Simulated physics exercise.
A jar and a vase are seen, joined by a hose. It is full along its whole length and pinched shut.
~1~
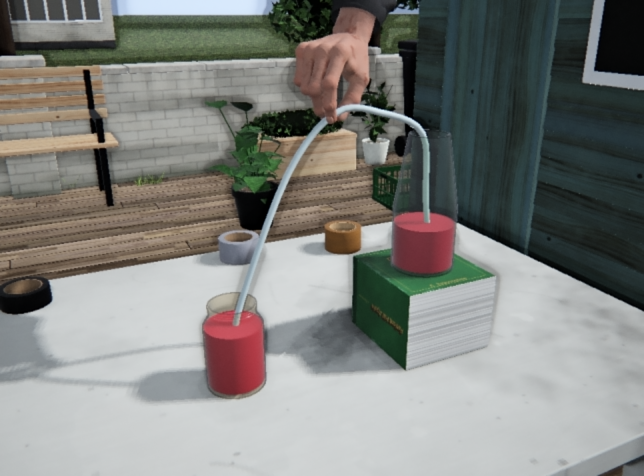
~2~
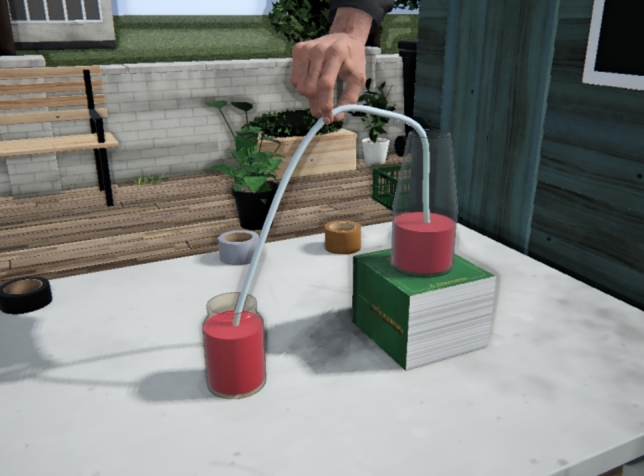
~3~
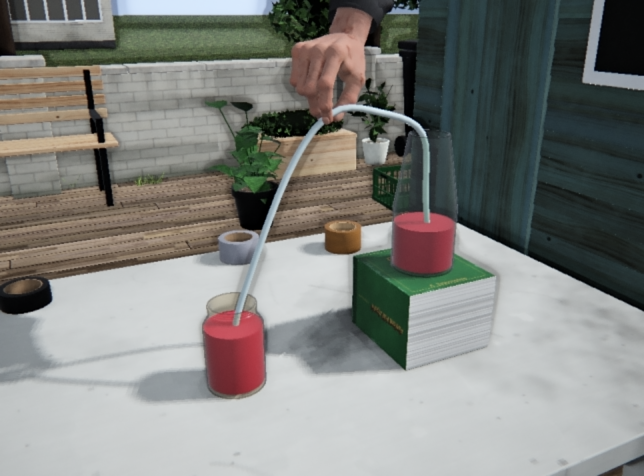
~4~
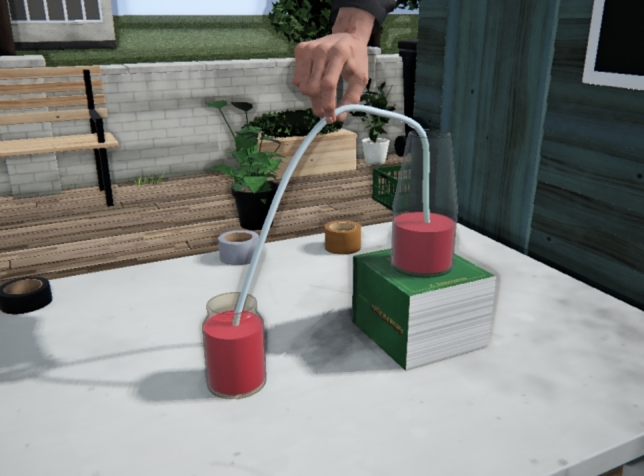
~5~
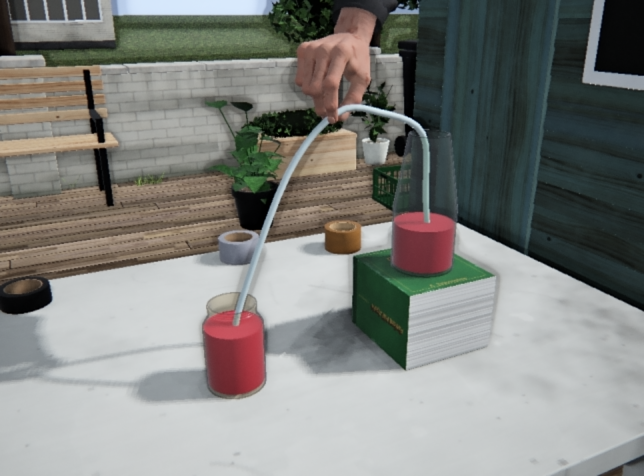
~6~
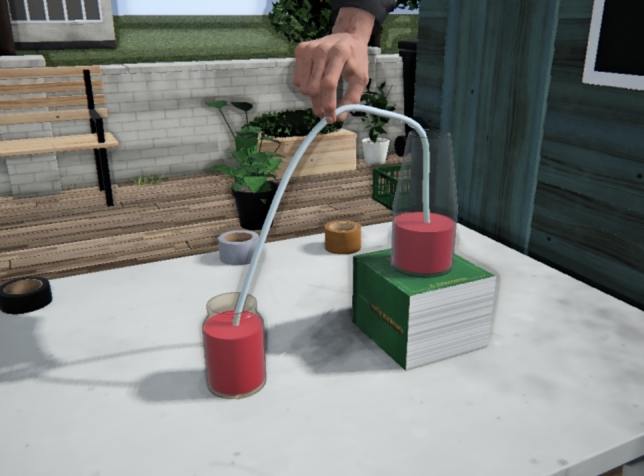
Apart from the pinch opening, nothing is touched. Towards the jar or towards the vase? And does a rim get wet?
So the squash travels to the left side and, once there, it spills out.
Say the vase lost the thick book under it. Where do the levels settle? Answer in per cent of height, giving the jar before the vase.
Roughly 60 percent and 35 percent.
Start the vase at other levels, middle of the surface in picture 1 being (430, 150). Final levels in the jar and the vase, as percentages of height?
100 % then 5 %, roughly.
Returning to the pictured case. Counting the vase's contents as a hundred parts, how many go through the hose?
Share passed on: Around 75 percent.
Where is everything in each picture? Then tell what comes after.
The hose is pinched; jar (234, 342) about three quarters full, on the top itself; vase (425, 200) about a third full, up on the thick book, in the first frame.
Nothing flows; jar about three quarters full, surface at (233, 325); vase about a third full, surface at (424, 223), in the second frame.
Fingers on the hose; jar (234, 342) about three quarters full; vase (425, 200) about a third full, in the third frame.
Still shut; jar about three quarters full, surface at (233, 325); vase about a third full, surface at (424, 223), in the fourth frame.
The hose is pinched; jar (234, 342) about three quarters full, on the top itself; vase (425, 200) about a third full, up on the thick book, in the fifth frame.
Nothing flows; jar about three quarters full, surface at (233, 325); vase about a third full, surface at (424, 223), in the sixth frame.
Soon after, the jar is full to the brim; the vase is about a quarter full.
Later, the jar is full to the brim; the vase is nearly empty; some has gone over the lower rim.
In the end, the jar is full to the brim; the vase is nearly empty; some has gone over the lower rim.
